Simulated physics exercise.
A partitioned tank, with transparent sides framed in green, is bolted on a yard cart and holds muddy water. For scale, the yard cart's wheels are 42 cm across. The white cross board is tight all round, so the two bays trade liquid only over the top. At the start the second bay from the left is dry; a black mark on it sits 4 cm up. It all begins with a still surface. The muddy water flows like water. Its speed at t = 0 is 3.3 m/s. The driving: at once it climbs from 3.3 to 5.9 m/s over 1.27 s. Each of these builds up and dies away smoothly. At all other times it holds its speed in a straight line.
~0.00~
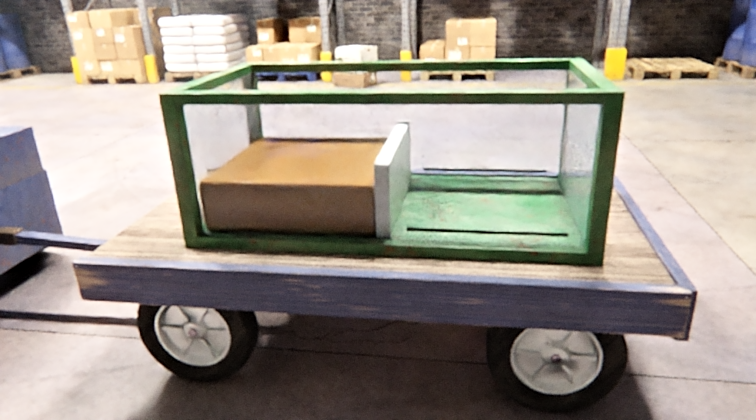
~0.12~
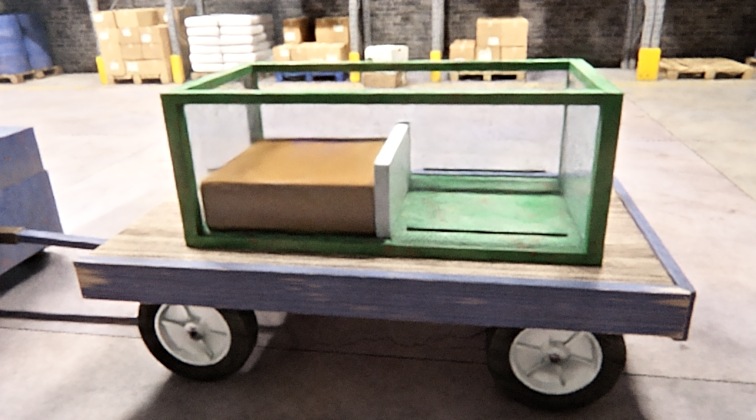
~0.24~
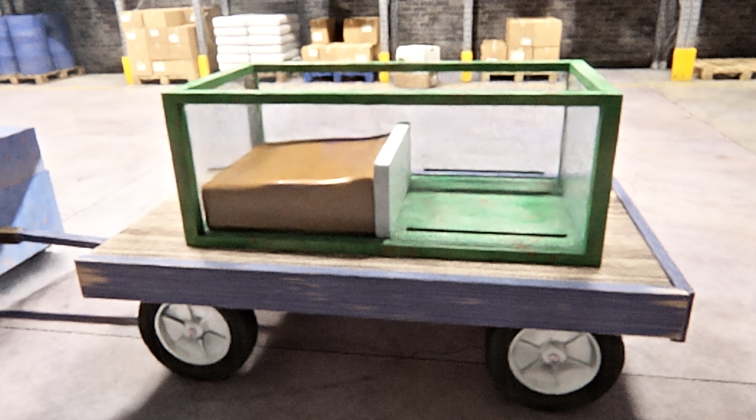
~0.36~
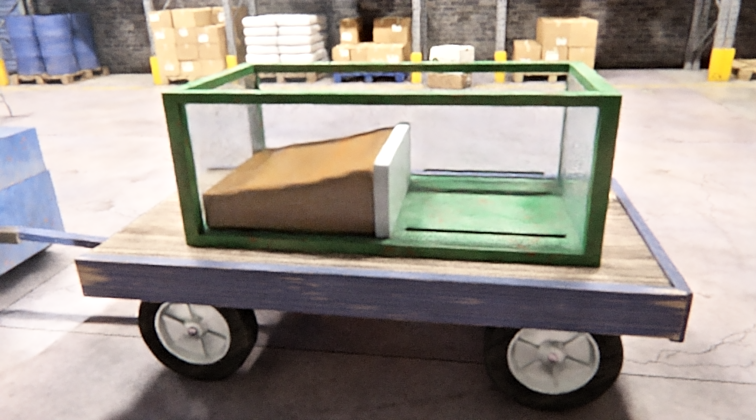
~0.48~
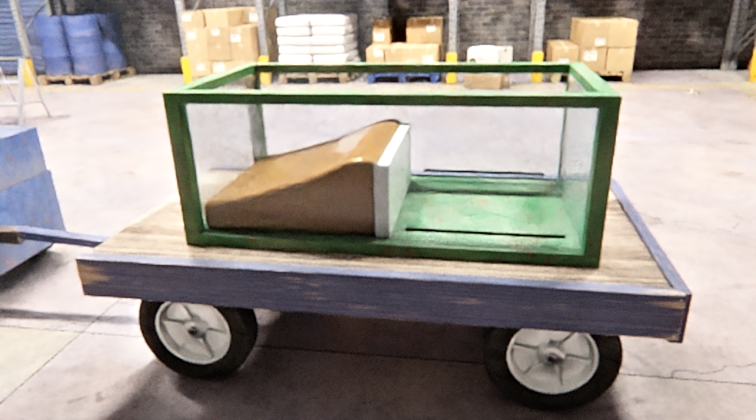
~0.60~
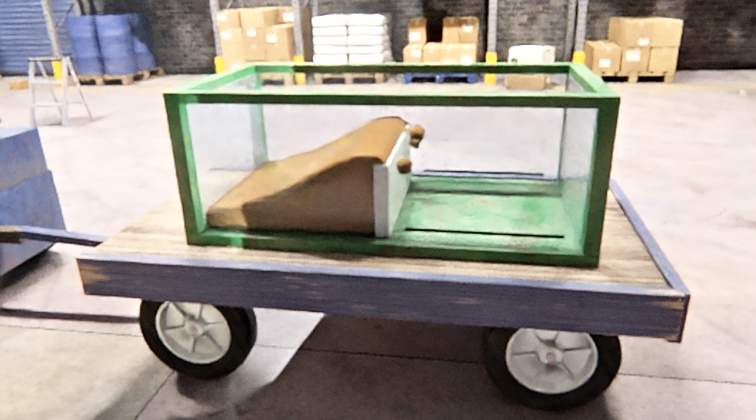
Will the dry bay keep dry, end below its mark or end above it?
It ends below the black line.
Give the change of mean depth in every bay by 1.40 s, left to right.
From the left: 2 down, 2 up.
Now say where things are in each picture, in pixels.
The first picture shows surface heights from the left, (329, 141), dry; board top at (381, 166); the front is on the left, levels are read along the far wall; a wheel hub at (557, 364).
The second picture shows surface heights from the left, (330, 141), dry.
The third picture shows surface heights from the left, (330, 141), dry.
The fourth picture shows surface heights from the left, (330, 141), dry.
The fifth picture shows surface heights from the left, (330, 142), dry.
The sixth picture shows surface heights from the left, (331, 143), barely wet; a wheel hub at (552, 363).
After 0.90 s the mean depths from the left are 17, 1 cm.
After 1.40 s the mean depths from the left are 16, 2 cm.
After 1.90 s the mean depths from the left are 16, 2 cm.
After 4.26 s the mean depths from the left are 16, 2 cm.
